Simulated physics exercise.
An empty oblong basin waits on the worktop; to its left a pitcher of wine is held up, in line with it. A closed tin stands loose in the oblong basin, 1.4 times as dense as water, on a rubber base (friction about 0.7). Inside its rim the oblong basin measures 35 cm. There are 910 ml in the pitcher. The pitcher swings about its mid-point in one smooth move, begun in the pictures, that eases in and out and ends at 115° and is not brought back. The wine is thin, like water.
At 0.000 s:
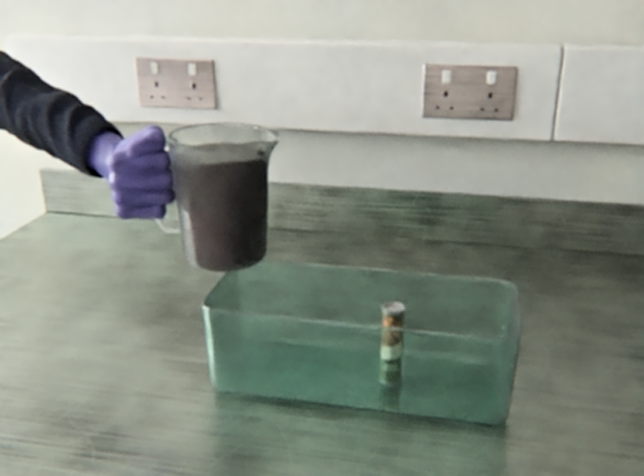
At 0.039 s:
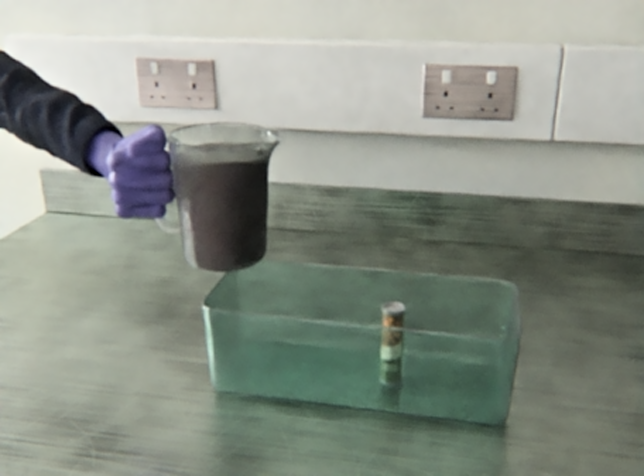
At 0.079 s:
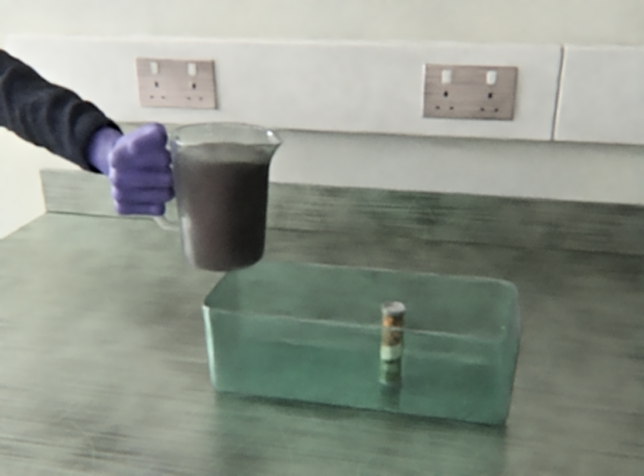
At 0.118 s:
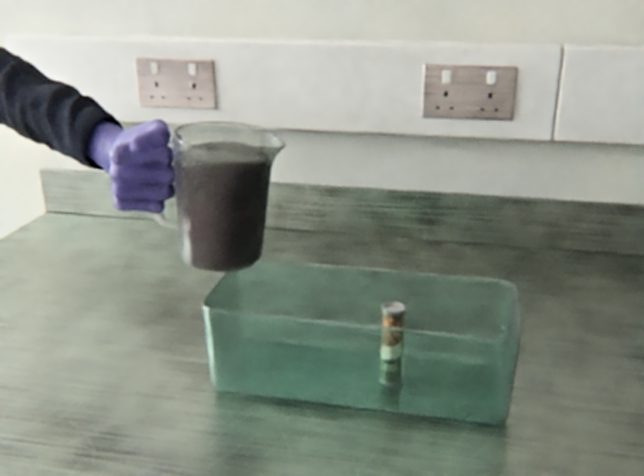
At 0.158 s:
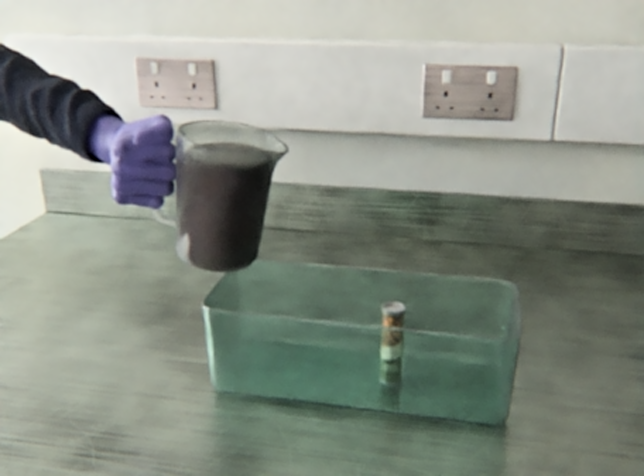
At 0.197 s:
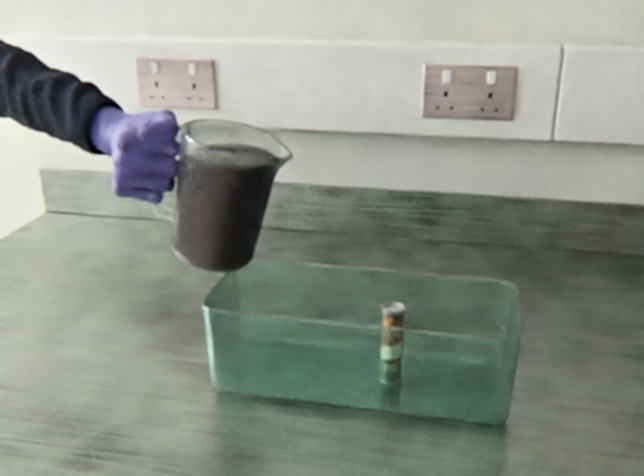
A pitcher of dark liquid, held by a purple-gloved hand, tilts slightly to the right.
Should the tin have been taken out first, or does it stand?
It remains upright.
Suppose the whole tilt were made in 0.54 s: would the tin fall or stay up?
Then it remains upright.
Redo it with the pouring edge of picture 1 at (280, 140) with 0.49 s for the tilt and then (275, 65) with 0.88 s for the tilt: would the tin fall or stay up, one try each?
First it remains upright; then it goes over.
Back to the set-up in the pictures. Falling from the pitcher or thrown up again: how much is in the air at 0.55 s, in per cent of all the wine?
Near 16 in a hundred.
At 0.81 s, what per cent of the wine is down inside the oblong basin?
Some 68 per cent.
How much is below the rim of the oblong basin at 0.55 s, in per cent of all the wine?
Near 7 in a hundred.
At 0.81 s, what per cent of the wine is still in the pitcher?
Near 20 in a hundred.
By 0.55 s the tilt is 80° and 77 per cent is still to pour; the tin stands where it began.
By 0.81 s the tilt is 113° and 21 per cent is still to pour; the tin stands where it began.
By 1.08 s the tilt is 115° and 0 per cent is still to pour; the tin stands where it began.
By 1.38 s the tilt is 115° and 0 per cent is still to pour; the tin stands where it began.
At rest the tin stands where it began.
